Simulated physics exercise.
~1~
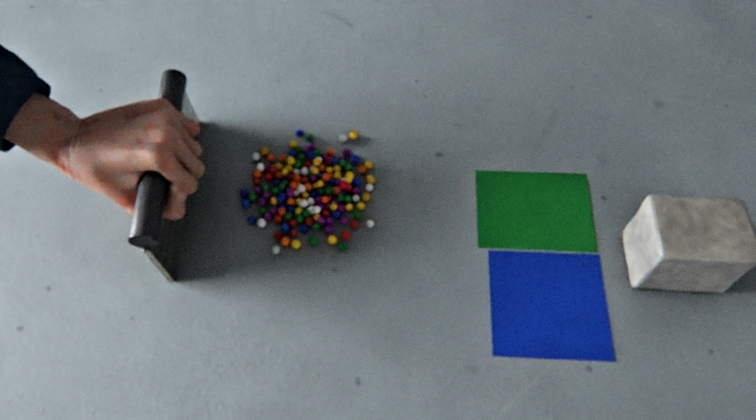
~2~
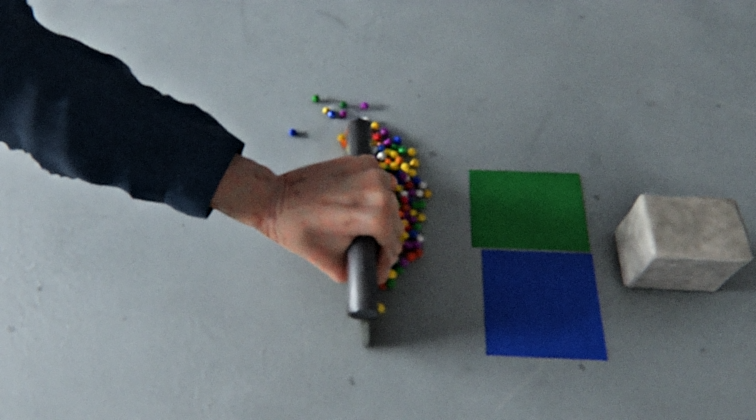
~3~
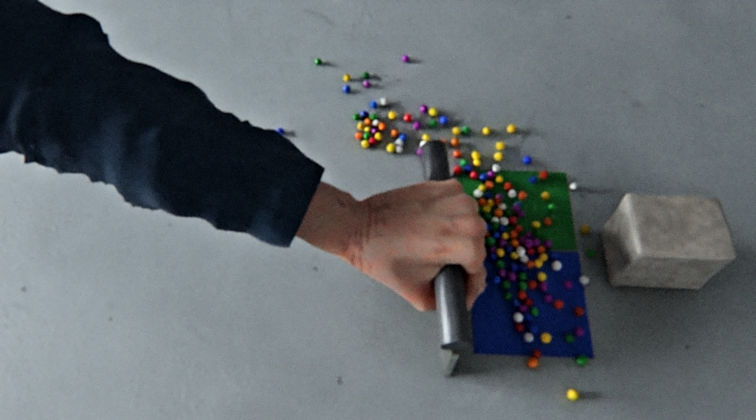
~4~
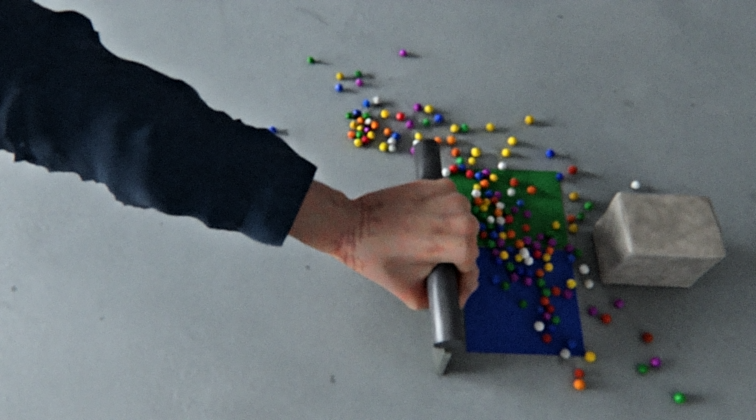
A hand in a dark sleeve grips a dark-handled scraper at the left of a plain grey surface, seen from above. Many small multicoloured beads lie in a loose cluster beside it, with a green sheet above a blue one further right and a pale grey block at the right edge. The hand pushes the scraper rightwards into the beads, bunching them along the blade while a few slip past its upper end. It carries on to the left edges of the sheets and stops, spreading beads across both. Some roll on around the block, and the beads end scattered over green, blue and bare grey.
